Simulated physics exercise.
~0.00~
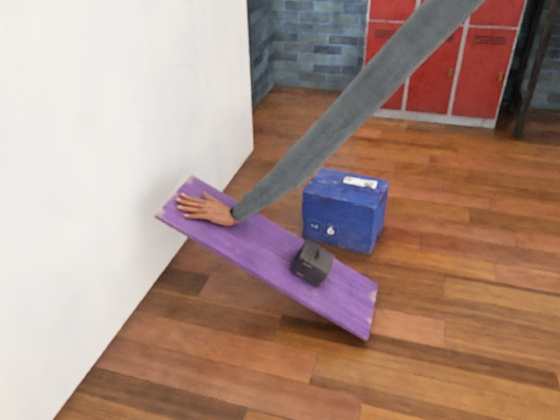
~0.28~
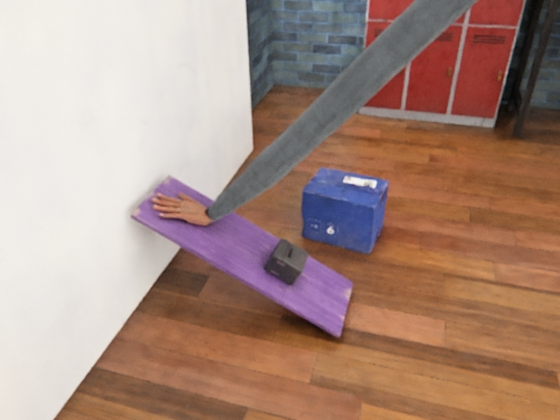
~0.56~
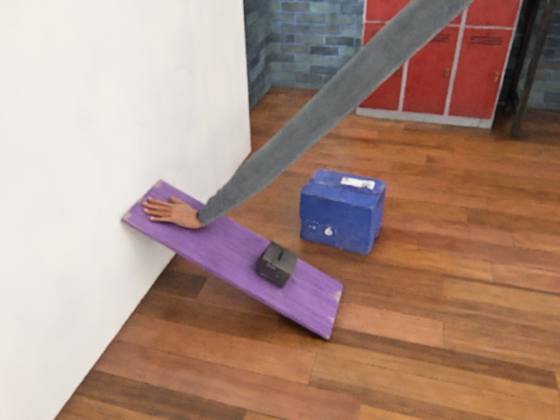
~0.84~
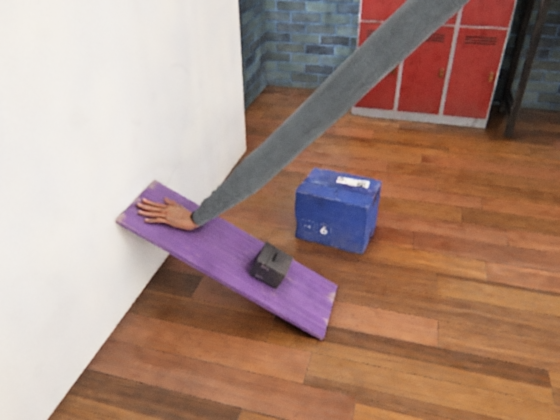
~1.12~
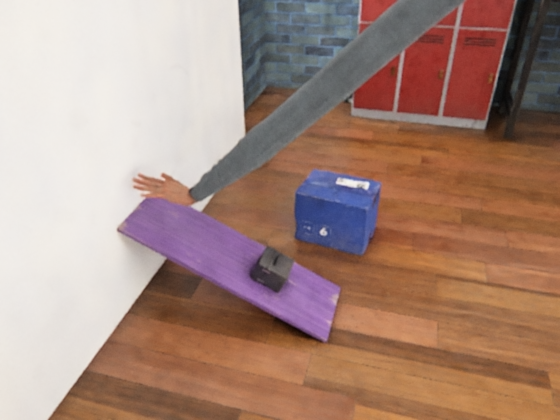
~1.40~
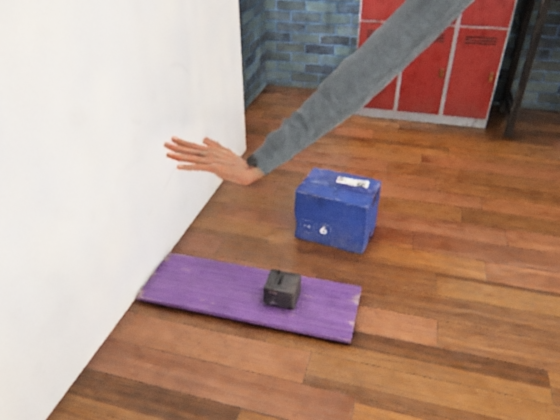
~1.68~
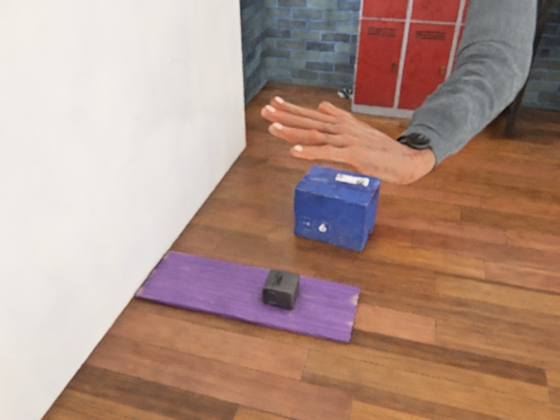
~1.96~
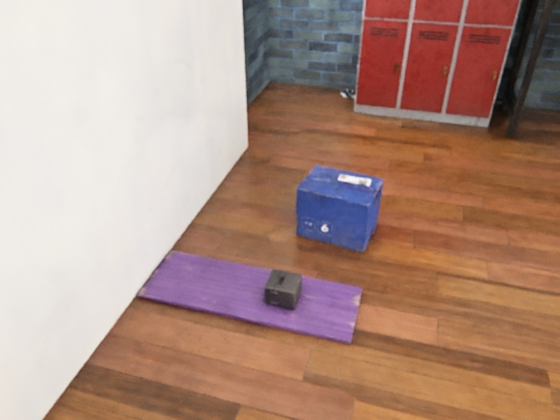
A purple board with a small dark block on it leans at a slant against a bare white wall, its low end on a wooden floor, seen from above by a slightly swaying camera. A blue box sits to the right, with red lockers and a blue brick wall behind. A grey-sleeved arm presses a hand on the board's upper end as the board shifts left towards the wall. The hand lets go and draws back, and the board slides down until it lies flat. The arm withdraws, leaving the block still on the board and the box unmoved.
